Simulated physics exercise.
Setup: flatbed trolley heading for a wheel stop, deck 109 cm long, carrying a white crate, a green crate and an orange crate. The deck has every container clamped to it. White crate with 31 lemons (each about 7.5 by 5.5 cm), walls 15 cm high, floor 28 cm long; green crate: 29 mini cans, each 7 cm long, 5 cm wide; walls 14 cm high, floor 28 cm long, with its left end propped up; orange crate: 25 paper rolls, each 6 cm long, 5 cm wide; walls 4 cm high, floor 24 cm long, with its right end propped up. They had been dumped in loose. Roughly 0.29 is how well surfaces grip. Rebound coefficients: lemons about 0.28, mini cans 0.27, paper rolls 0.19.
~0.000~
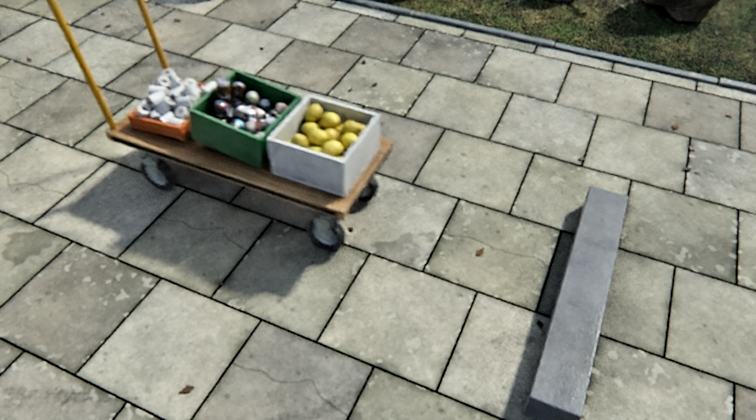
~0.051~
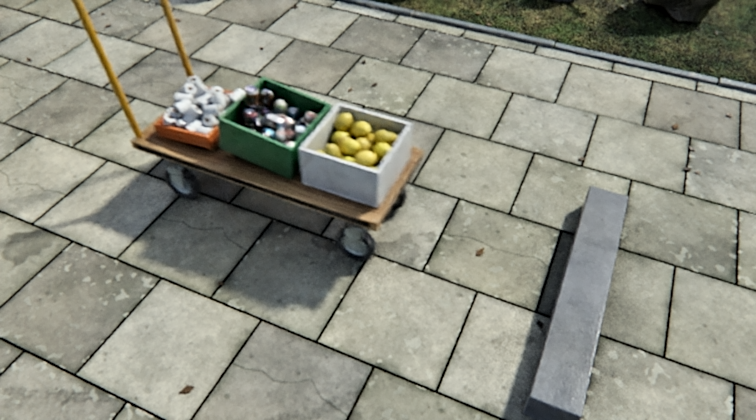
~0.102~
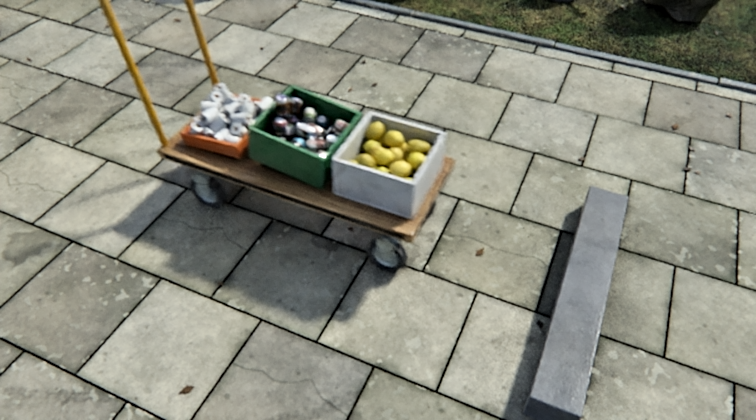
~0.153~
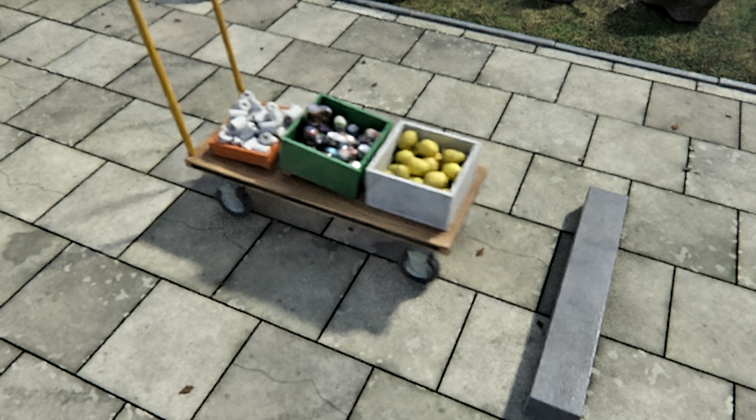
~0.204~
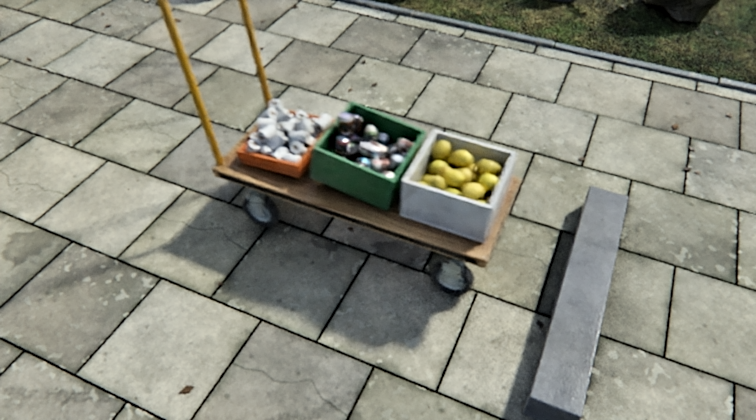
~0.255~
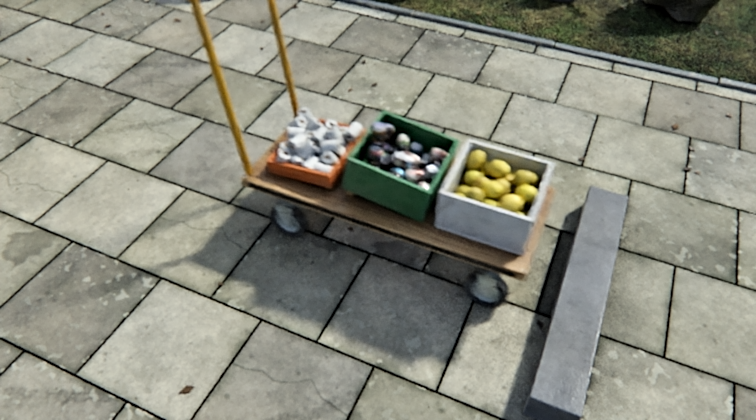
A flatbed trolley carrying orange, green and white crates rolls right across grey paving slabs.
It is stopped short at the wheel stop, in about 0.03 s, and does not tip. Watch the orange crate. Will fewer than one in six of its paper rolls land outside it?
No: Most likely the spillage is greater than a sixth of the load.
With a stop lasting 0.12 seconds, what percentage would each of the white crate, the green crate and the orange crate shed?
That way you'd get white crate at 0, green crate at 0, and orange crate at 30 percent.
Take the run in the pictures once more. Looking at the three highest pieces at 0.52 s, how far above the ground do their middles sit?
Height, averaged: Around 54 cm.
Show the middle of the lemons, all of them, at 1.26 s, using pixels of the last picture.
At about (552, 216).
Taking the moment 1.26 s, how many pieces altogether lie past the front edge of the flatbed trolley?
Approx. 2 pieces ahead of the front edge.
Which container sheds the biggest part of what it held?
That would be the orange crate.
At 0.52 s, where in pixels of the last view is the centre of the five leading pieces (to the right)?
Their mean place is near (581, 193).
After 0.30 s, the wheels strike.
After 0.40 s, white crate 31 in, 0 out, green crate 29 in, 0 out and orange crate 21 in, 4 out.
After 0.52 s, white crate 30 in, 1 out, green crate 28 in, 1 out and orange crate 20 in, 5 out.
After 0.75 s, white crate 28 in, 3 out, green crate 27 in, 2 out and orange crate 18 in, 7 out.
When it is over (at 1.26 s), white crate 28 in, 3 out, green crate 27 in, 2 out and orange crate 18 in, 7 out. Asked share, 7 of 25, 28 per cent.
